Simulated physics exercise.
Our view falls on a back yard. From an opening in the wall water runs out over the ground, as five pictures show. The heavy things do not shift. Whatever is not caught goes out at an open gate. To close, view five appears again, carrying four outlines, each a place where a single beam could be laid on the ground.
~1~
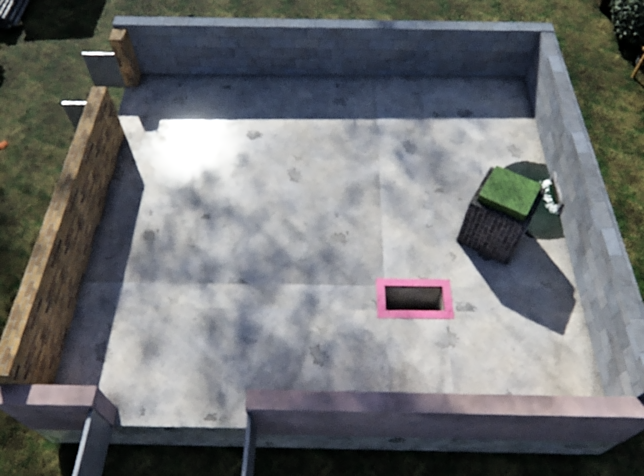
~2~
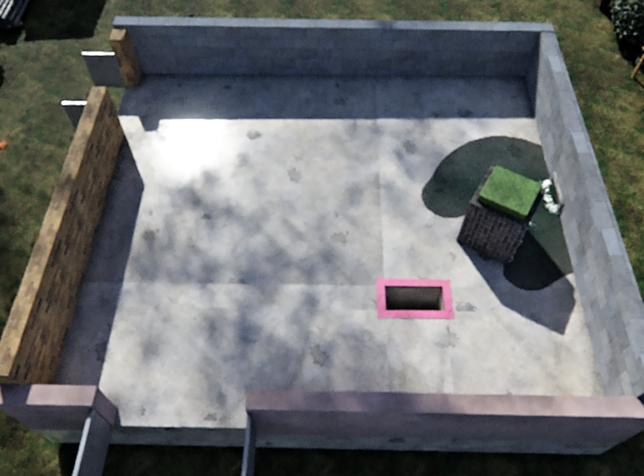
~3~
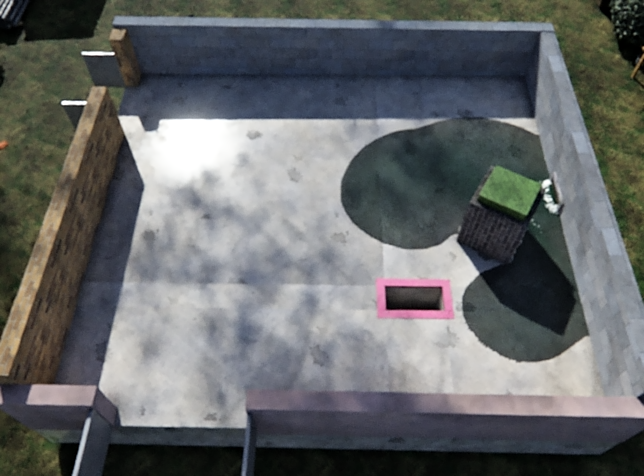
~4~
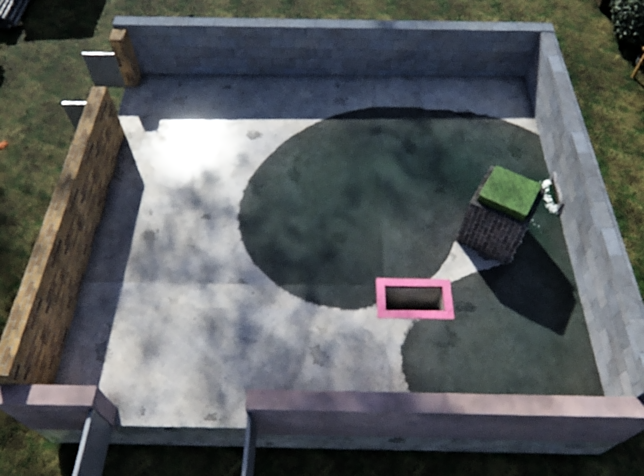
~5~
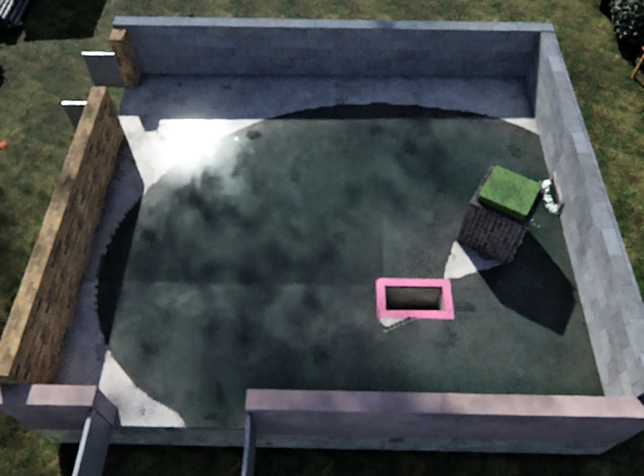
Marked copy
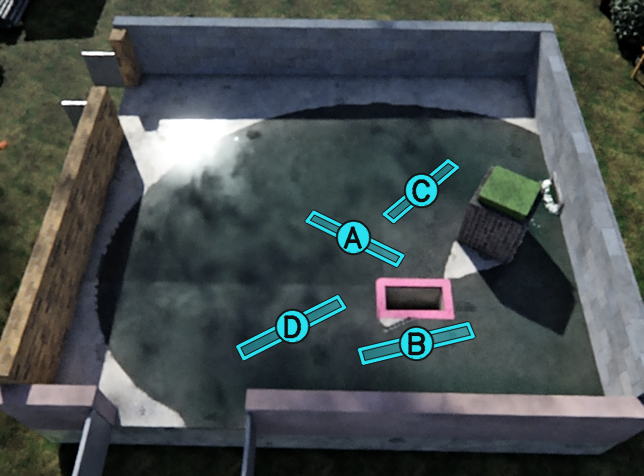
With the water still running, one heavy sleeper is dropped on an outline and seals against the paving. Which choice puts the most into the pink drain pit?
Choose C.
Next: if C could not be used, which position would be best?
That is position A.
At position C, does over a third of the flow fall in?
No, it does not.
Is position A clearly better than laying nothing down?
Yes.
On the marked copy, A from (310, 216) to (399, 260); B from (361, 356) to (470, 330); C from (388, 217) to (452, 164); D from (240, 352) to (341, 302).
With A, about 10 % of the stream runs into the pink drain pit, about 89 % out by the gates.
With B, about 5 % of the stream runs into the pink drain pit, about 94 % out by the gates.
With C, about 22 % of the stream runs into the pink drain pit, about 77 % out by the gates.
With D, about 4 % of the stream runs into the pink drain pit, about 96 % out by the gates.
